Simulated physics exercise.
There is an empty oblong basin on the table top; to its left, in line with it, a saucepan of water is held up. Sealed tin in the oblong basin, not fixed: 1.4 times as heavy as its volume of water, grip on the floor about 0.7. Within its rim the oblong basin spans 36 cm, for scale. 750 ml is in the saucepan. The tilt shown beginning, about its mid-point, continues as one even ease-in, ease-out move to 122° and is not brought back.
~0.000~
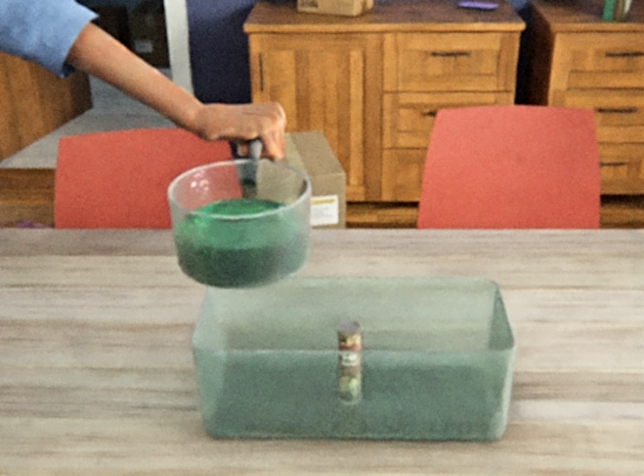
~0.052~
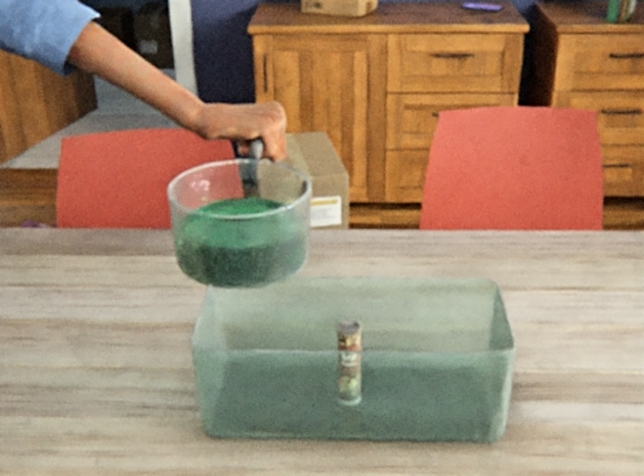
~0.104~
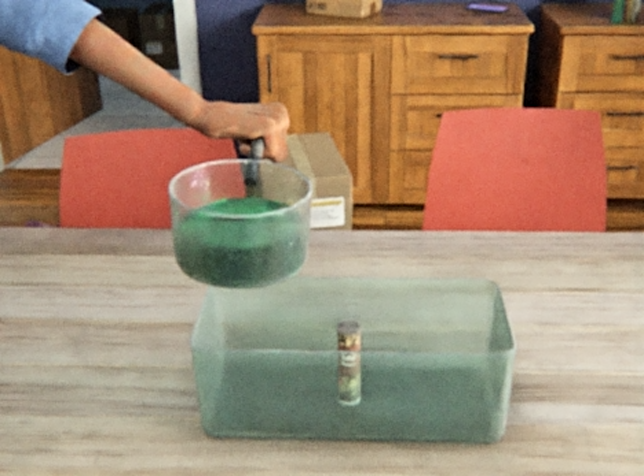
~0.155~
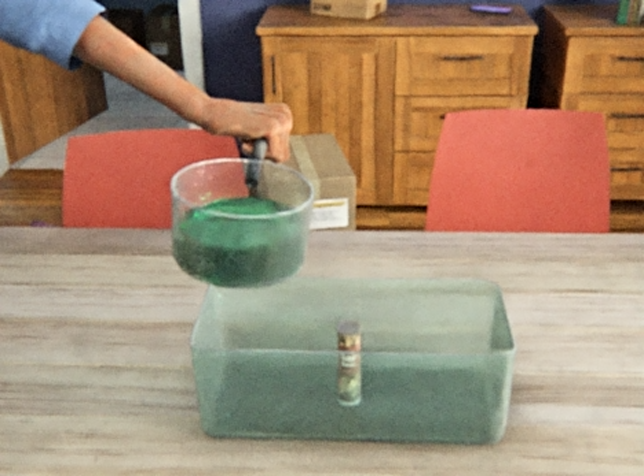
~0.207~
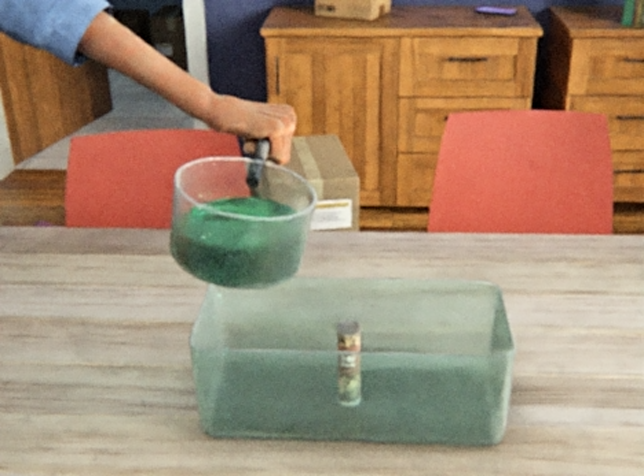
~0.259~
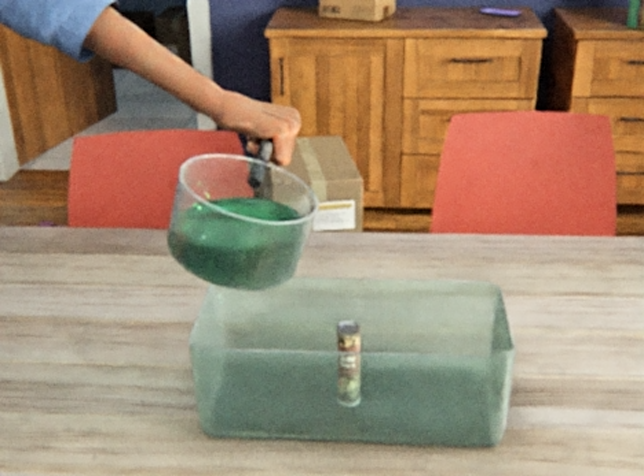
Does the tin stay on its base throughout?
Yes, it stays on its base.
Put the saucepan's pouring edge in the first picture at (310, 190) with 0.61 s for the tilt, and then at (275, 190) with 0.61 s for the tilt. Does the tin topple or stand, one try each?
The tin overturns the first time and stays vertical the second time.
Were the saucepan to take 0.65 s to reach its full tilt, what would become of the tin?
Outcome - the tin comes down.
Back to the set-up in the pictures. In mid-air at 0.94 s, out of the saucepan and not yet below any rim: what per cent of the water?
Near 6 percent.
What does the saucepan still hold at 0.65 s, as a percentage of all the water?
58 %.
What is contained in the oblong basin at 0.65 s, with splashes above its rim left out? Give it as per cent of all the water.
Roughly 12 percent.
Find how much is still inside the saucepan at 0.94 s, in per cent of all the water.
Around 7 percent of it.
Then, 0.65 s in, the tilt is 82° and 59 per cent is still to pour; the tin stands where it began.
Then, 0.94 s in, the tilt is 118° and 7 per cent is still to pour; the tin stands where it began.
Then, 1.24 s in, the tilt is 122° and 0 per cent is still to pour; the tin stands where it began.
Then, 1.56 s in, the tilt is 122° and 0 per cent is still to pour; the tin stands where it began.
Finally, the tin stands where it began.
